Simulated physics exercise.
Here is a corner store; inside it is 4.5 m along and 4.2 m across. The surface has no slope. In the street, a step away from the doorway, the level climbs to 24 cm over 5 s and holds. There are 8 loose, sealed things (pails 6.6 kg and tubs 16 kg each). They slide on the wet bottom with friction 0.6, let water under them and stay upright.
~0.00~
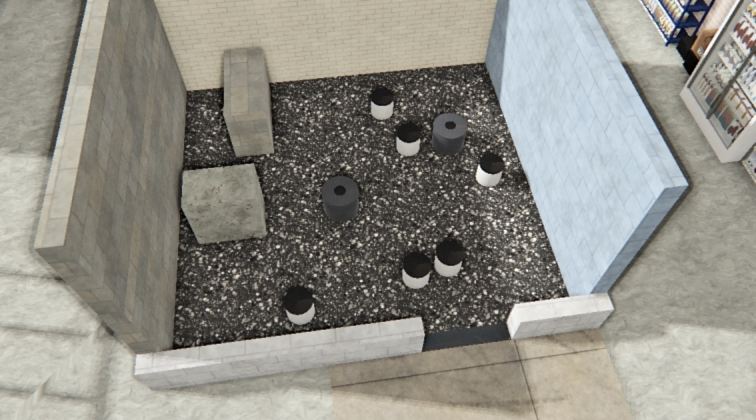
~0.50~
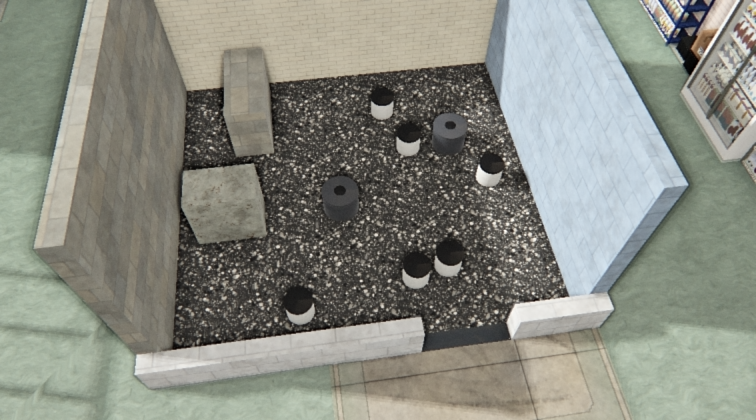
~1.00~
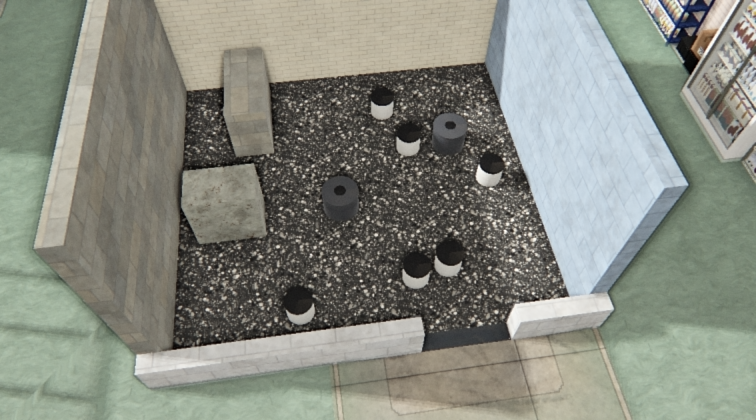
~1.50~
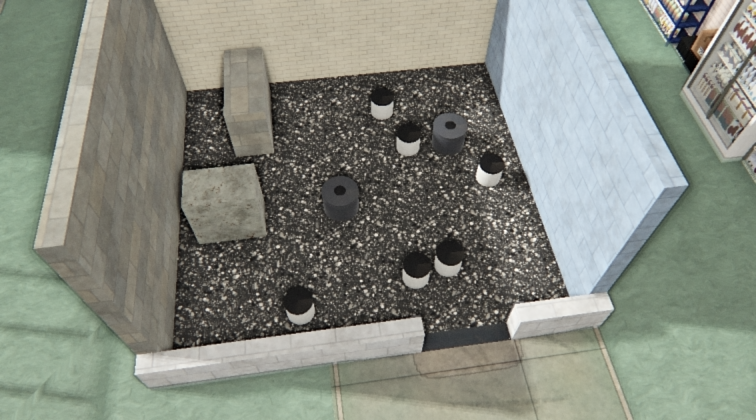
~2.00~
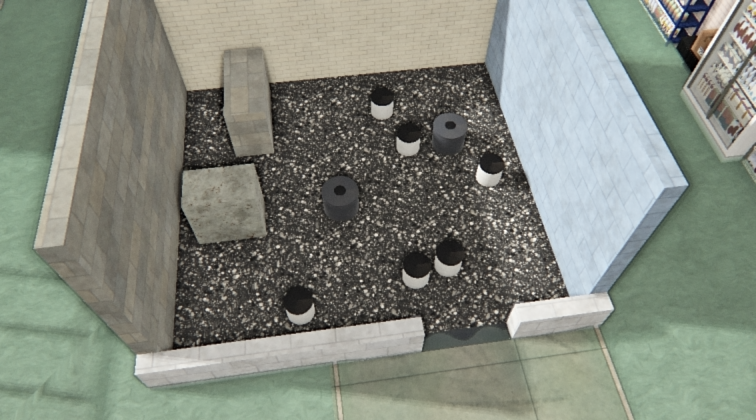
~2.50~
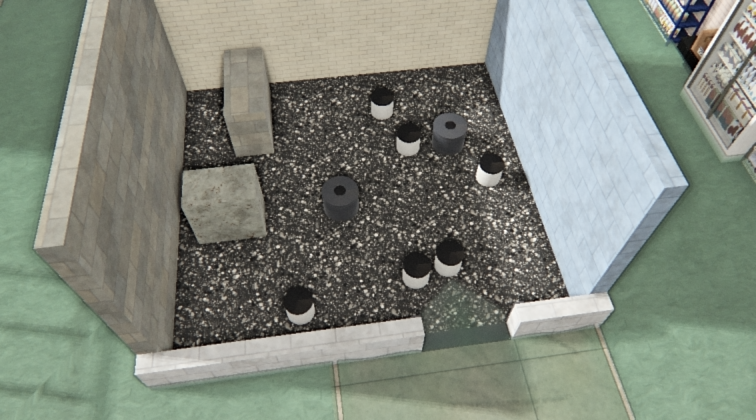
In a walled corner store, greenish water covers the street outside, then creeps through the doorway.
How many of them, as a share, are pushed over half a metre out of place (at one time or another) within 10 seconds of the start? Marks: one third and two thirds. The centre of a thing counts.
Share: One to two thirds.
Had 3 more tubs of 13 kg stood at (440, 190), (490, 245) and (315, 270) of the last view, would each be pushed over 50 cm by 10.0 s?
In that order: More, over, less.
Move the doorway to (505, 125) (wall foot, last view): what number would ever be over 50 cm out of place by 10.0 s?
Then 1.
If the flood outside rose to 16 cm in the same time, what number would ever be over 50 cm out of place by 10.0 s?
Then 1.
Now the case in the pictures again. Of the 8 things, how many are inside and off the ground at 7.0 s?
1 of them.
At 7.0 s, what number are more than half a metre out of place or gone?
By then 3.
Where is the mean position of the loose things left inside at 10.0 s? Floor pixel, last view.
At about (401, 152).
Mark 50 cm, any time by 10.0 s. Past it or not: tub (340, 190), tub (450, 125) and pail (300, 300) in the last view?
In turn: Short of it, less, less.
After 3.5 s 0 of 8 are over 50 cm from their spots; 0 afloat.
After 4.5 s 0 of 8 are over 50 cm from their spots; 0 afloat.
After 7.0 s 3 of 8 are over 50 cm from their spots; 1 afloat.
After 10.0 s 5 of 8 are over 50 cm from their spots, and 5 have been at some point; 4 afloat.
